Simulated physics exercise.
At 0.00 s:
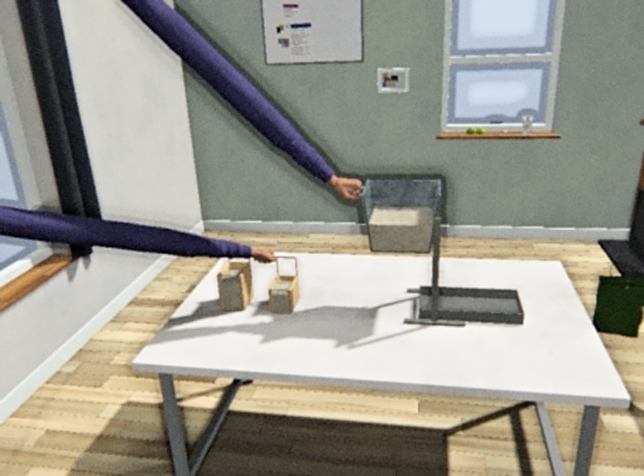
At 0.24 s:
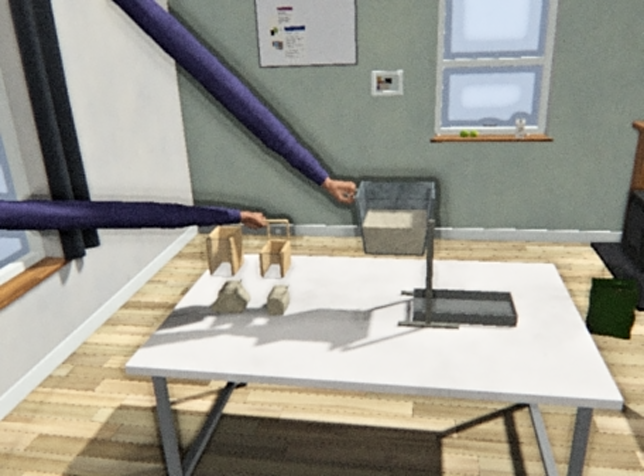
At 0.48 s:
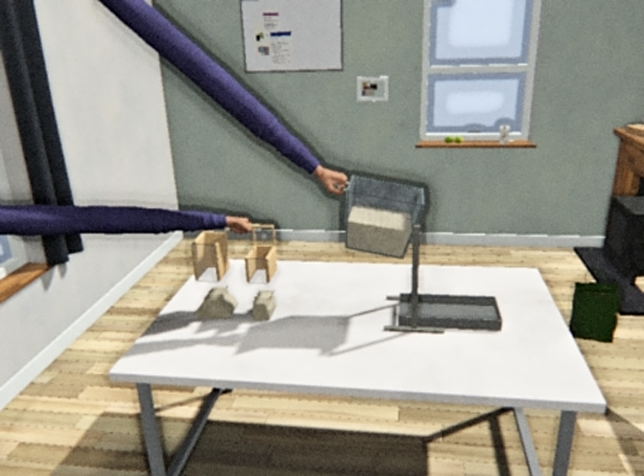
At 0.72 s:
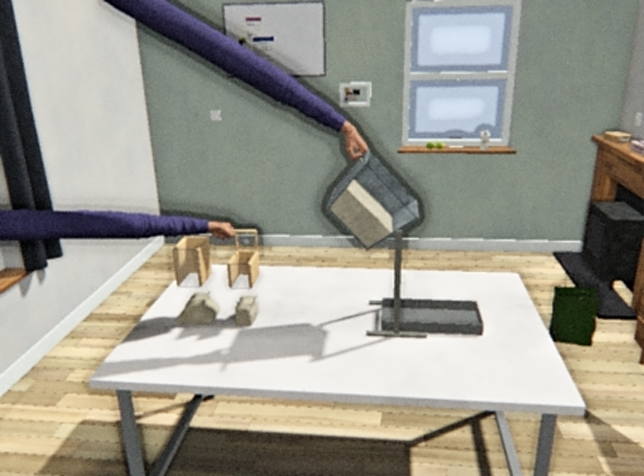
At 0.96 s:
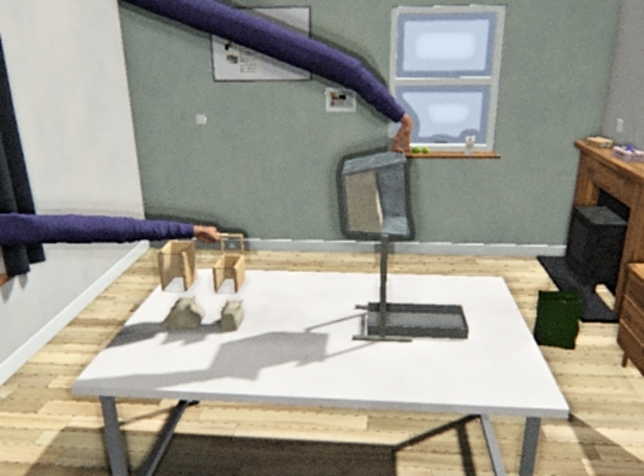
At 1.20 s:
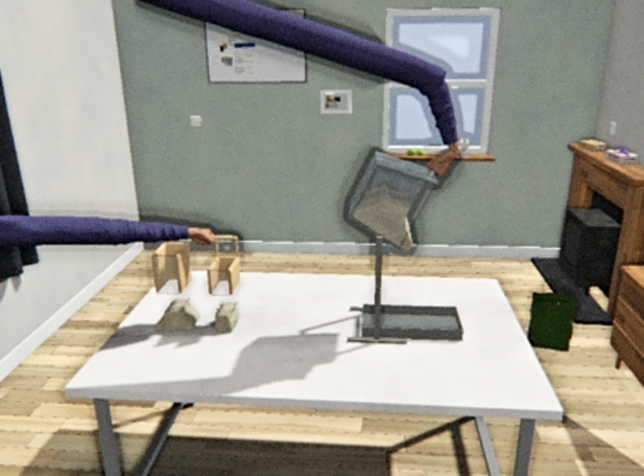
In a room with a white table, one purple-sleeved arm lifts two wooden holders off small grey blocks, which slump slightly, while another arm swings a clear tub of pale putty over to the right past sideways on its stand.
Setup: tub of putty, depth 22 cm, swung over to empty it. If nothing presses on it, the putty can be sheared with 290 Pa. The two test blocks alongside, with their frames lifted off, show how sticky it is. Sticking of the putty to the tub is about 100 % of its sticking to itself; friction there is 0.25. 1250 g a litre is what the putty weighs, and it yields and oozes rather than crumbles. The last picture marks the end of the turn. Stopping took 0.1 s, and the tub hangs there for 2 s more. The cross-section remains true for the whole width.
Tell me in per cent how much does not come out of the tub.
Something like 0 per cent stays in.
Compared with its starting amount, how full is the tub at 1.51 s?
I'd say close to 0 %.
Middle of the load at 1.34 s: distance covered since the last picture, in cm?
Shift: Some 15 cm.
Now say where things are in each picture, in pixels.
The first picture shows handle-side rim at (364, 195), tilt 0 degrees; top of the putty at (371, 224); blocks stand 14 cm, 9.0 cm (left to right).
The second picture shows handle-side rim at (358, 198), tilt 0 degrees; top of the putty at (365, 226); blocks stand 10 cm, 8.6 cm (left to right).
The third picture shows handle-side rim at (349, 191), tilt 10 degrees; top of the putty at (351, 221); blocks stand 9.5 cm, 8.6 cm (left to right).
The fourth picture shows handle-side rim at (367, 163), tilt 47 degrees; top of the putty at (349, 189); blocks stand 9.5 cm, 8.6 cm (left to right).
The fifth picture shows handle-side rim at (405, 163), tilt 85 degrees; top of the putty at (373, 174); blocks stand 9.5 cm, 8.6 cm (left to right).
The sixth picture shows handle-side rim at (436, 185), tilt 116 degrees; top of the putty at (384, 199); blocks stand 9.5 cm, 8.6 cm (left to right).
After 1.34 s, the tub is at 116 degrees and holds 37 %.
After 1.51 s, the tub is at 116 degrees and holds 0 %.
After 1.68 s, the tub is at 116 degrees and holds 0 %.
After 1.85 s, the tub is at 116 degrees and holds 0 %.
After 3.20 s, at the end, the tub is at 116 degrees and holds 0 %.
